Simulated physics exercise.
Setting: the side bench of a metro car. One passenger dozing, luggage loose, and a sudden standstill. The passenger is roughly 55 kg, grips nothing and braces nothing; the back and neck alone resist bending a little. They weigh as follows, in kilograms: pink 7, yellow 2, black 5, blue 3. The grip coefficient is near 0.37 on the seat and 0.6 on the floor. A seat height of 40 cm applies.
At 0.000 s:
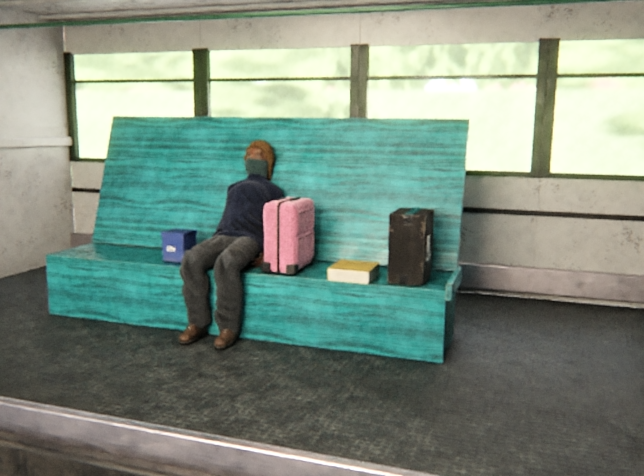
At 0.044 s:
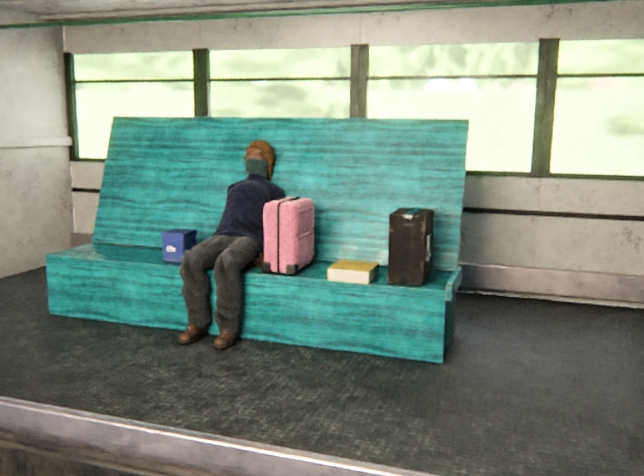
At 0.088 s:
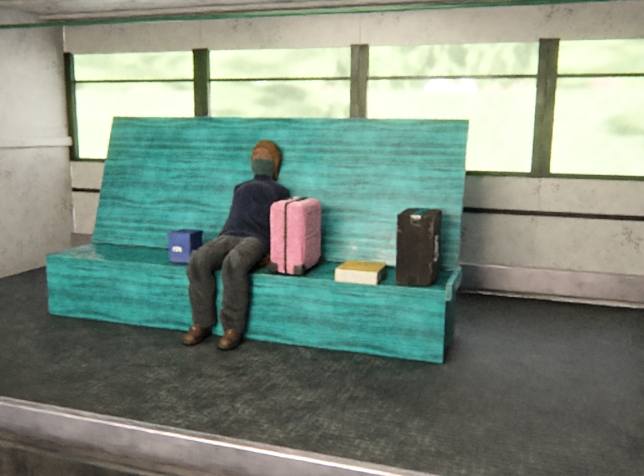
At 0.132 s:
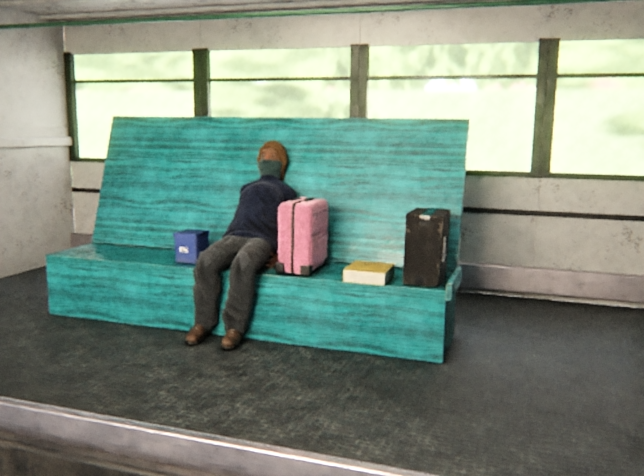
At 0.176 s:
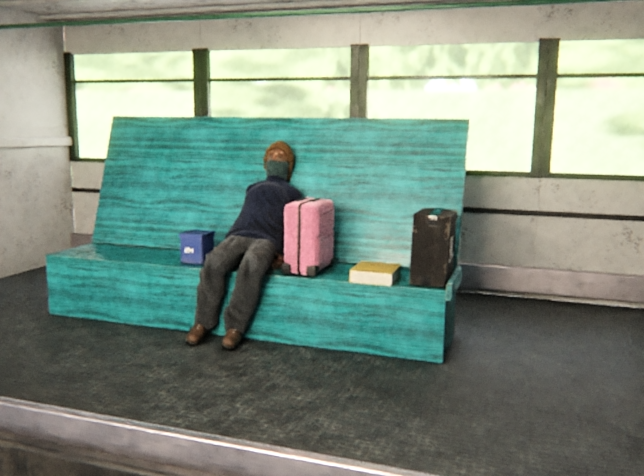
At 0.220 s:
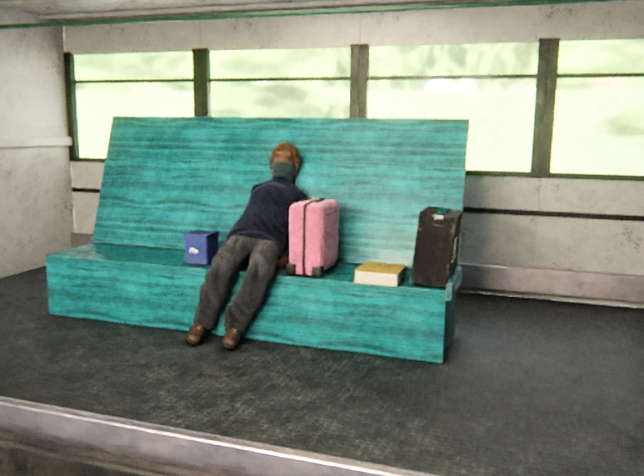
A slumped passenger in a dark top and grey trousers slides and leans to the right on a teal bench inside a metro car, seen from the front by a still camera. A small blue tub sits to the left, with a pink suitcase, a yellow-topped box and a black pack to the right. All the luggage shifts a short way rightward along the seat, while the passenger's feet stay nearly in place.
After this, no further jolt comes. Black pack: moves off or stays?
Stays.
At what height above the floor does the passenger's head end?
I'd guess some 50 cm off the floor.
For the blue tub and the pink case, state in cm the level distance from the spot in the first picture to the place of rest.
Distances - blue tub 20, pink case 35.
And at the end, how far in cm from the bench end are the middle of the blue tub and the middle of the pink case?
Blue tub, 150 centimetres short; pink case, 70 centimetres short.
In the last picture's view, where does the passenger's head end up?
It comes to rest near pixel (368, 250).
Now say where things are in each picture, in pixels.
Black pack (411, 245), blue tub (180, 246), in the first frame.
Black pack (411, 245), blue tub (180, 246), in the second frame.
Black pack (419, 246), blue tub (186, 246), in the third frame.
Black pack (427, 246), blue tub (192, 246), in the fourth frame.
Black pack (434, 246), blue tub (197, 247), in the fifth frame.
Black pack (437, 246), blue tub (202, 247). Everything loose set off at about 1.2 m/s, in the sixth frame.
After 0.40 s the black pack is 8 cm short of the bench end, tilted 10°, near (438, 245) in the last picture's view.
After 0.65 s the black pack is 12 cm short of the bench end, tilted 5°, near (432, 246) in the last picture's view.
After 1.05 s the black pack is 11 cm short of the bench end, tilted 0°, near (433, 247) in the last picture's view.
At rest, 2.7 s, pink case stays on; yellow folder stays on; black pack stays on; blue tub stays on; passenger's hips keep to the seat.
